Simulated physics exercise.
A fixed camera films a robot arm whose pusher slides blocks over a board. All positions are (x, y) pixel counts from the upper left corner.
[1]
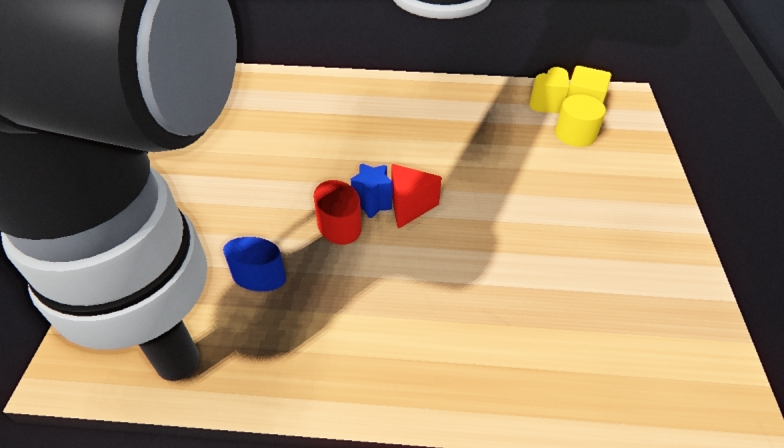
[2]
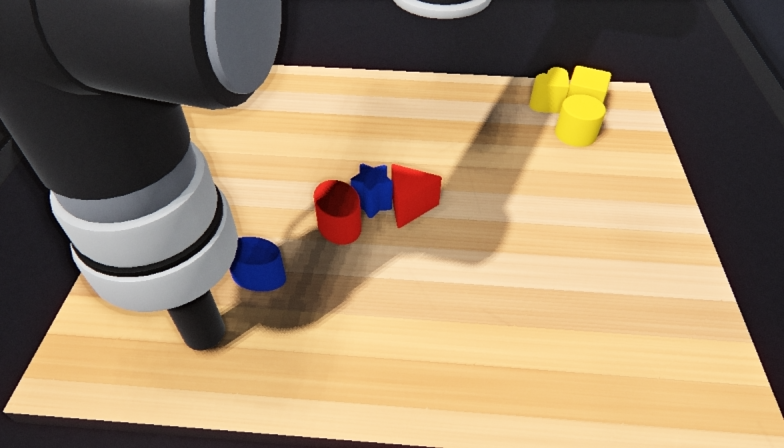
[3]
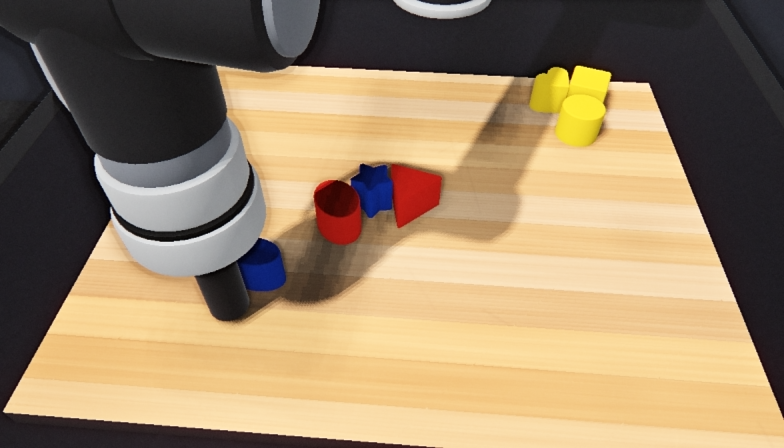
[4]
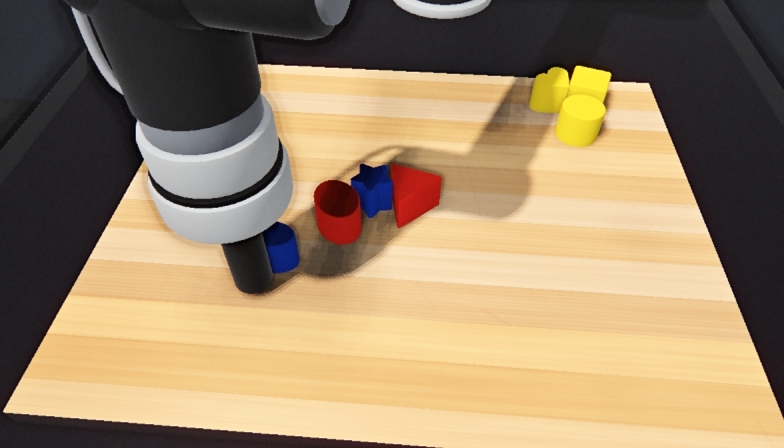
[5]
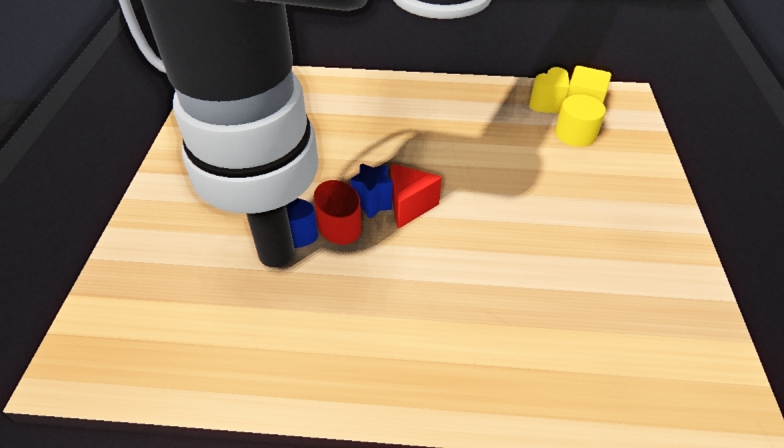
A robotic arm moved up and to the right across a wooden board, pushing a blue block up beside a red one, while the other red, blue and yellow blocks stayed put.
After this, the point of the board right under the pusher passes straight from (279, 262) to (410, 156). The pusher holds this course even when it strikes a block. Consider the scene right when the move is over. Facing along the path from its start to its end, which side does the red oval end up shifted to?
The answer is right: Facing from the path's start to its end, that's where the red oval shifts.
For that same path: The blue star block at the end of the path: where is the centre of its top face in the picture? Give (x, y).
That would be at about pixel (482, 126).
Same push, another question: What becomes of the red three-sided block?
It is shoved along.
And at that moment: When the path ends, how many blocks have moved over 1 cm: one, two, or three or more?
The count will be 3 or more.
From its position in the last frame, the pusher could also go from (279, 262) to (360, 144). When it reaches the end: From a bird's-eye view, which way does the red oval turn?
The twist is clockwise.
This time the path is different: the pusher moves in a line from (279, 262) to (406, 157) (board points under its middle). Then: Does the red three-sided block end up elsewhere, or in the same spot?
It shifts position.
On the path given first. One third of the way, pusher (327, 213); blue oval (294, 179), turned 20° anticlockwise; red oval (360, 181); blue star block (389, 163), turned 15° clockwise; red three-sided block (423, 177), turned 30° clockwise.
Two thirds of the way, pusher (371, 177); blue oval (294, 179), turned 20° anticlockwise; red oval (405, 149), turned 20° clockwise; blue star block (434, 136), turned 20° clockwise; red three-sided block (428, 176), turned 45° clockwise.
At the end, pusher (411, 148); blue oval (294, 179), turned 20° anticlockwise; red oval (447, 127), turned 50° clockwise; blue star block (482, 126), turned 50° clockwise; red three-sided block (428, 176), turned 50° clockwise.
